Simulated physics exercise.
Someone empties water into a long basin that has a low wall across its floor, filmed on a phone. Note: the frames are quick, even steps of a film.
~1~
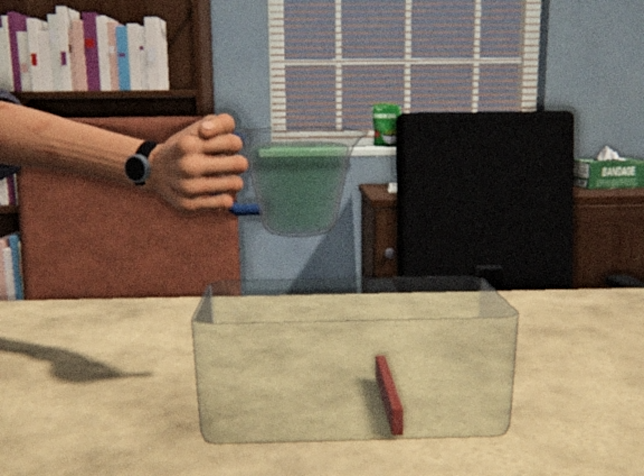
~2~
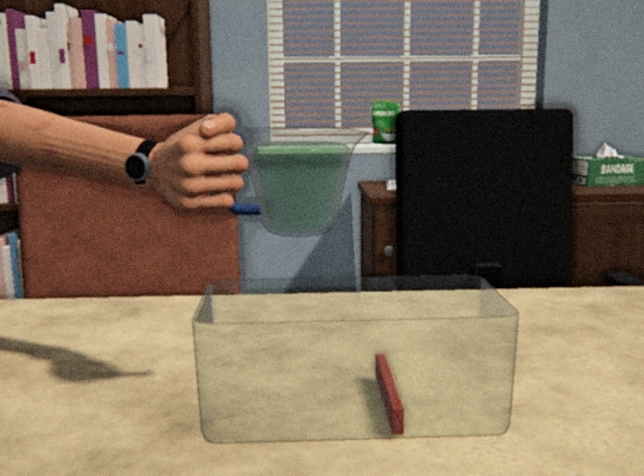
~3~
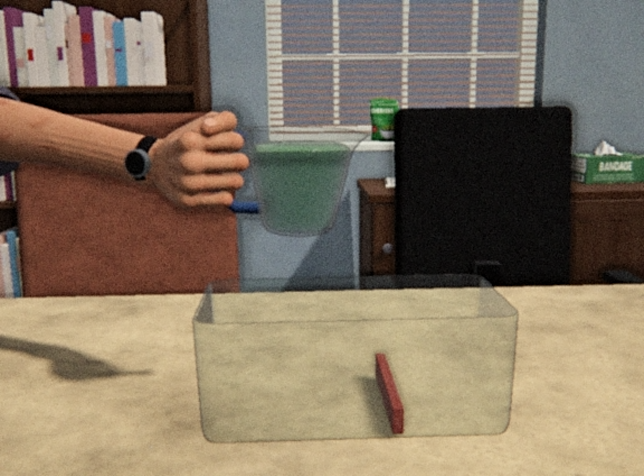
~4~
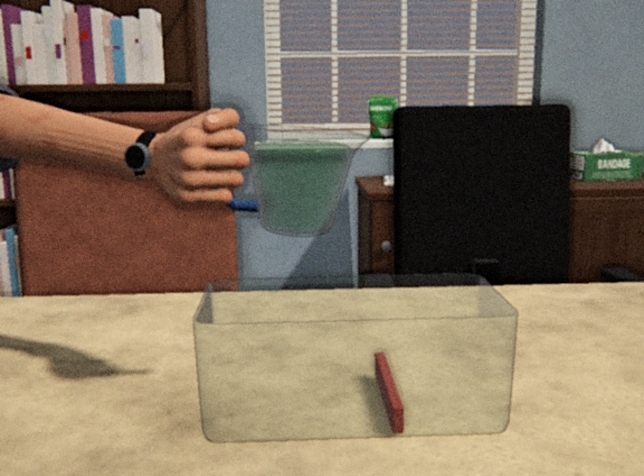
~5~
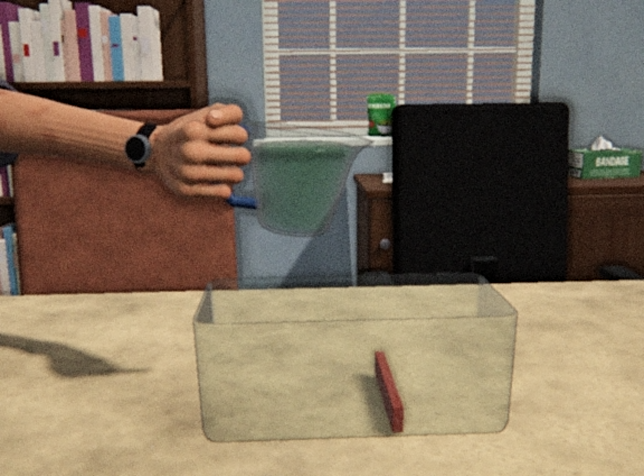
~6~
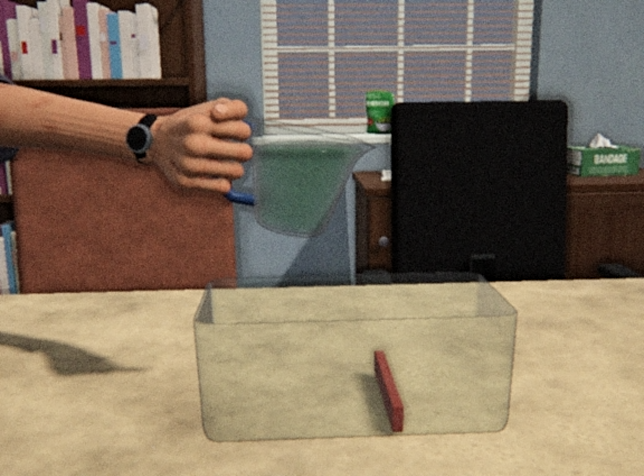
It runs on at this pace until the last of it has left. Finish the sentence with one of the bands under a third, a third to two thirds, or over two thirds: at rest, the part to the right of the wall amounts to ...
At rest, the part to the right of the wall amounts to over two thirds.
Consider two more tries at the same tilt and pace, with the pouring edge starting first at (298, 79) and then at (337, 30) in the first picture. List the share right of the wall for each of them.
You'd get around 30 per cent and then around 70 per cent.
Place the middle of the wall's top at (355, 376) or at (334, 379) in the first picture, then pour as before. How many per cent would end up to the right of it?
95 % and 95 %, roughly.
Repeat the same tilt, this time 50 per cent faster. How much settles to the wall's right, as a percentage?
Roughly 75 percent.
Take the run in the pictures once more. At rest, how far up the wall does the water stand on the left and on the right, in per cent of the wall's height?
On the left it's around 10 per cent; on the right, 90 per cent.
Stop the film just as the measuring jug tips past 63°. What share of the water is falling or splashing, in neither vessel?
Estimate: Some 20 per cent.
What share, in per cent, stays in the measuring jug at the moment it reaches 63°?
Roughly 65 %.
A moment on, the measuring jug is tipped part way and 66 per cent is still to pour, 0 is left of the wall and 15 right of it.
Next, the measuring jug is tipped on its side and 10 per cent is still to pour, 7 is left of the wall and 74 right of it.
Then the measuring jug is tipped right over and 0 per cent is still to pour, 19 is left of the wall and 80 right of it.
Later the measuring jug is tipped right over and 0 per cent is still to pour, 23 is left of the wall and 76 right of it.
Finally, 23 per cent lies left of the wall, 76 right of it and 1 outside.
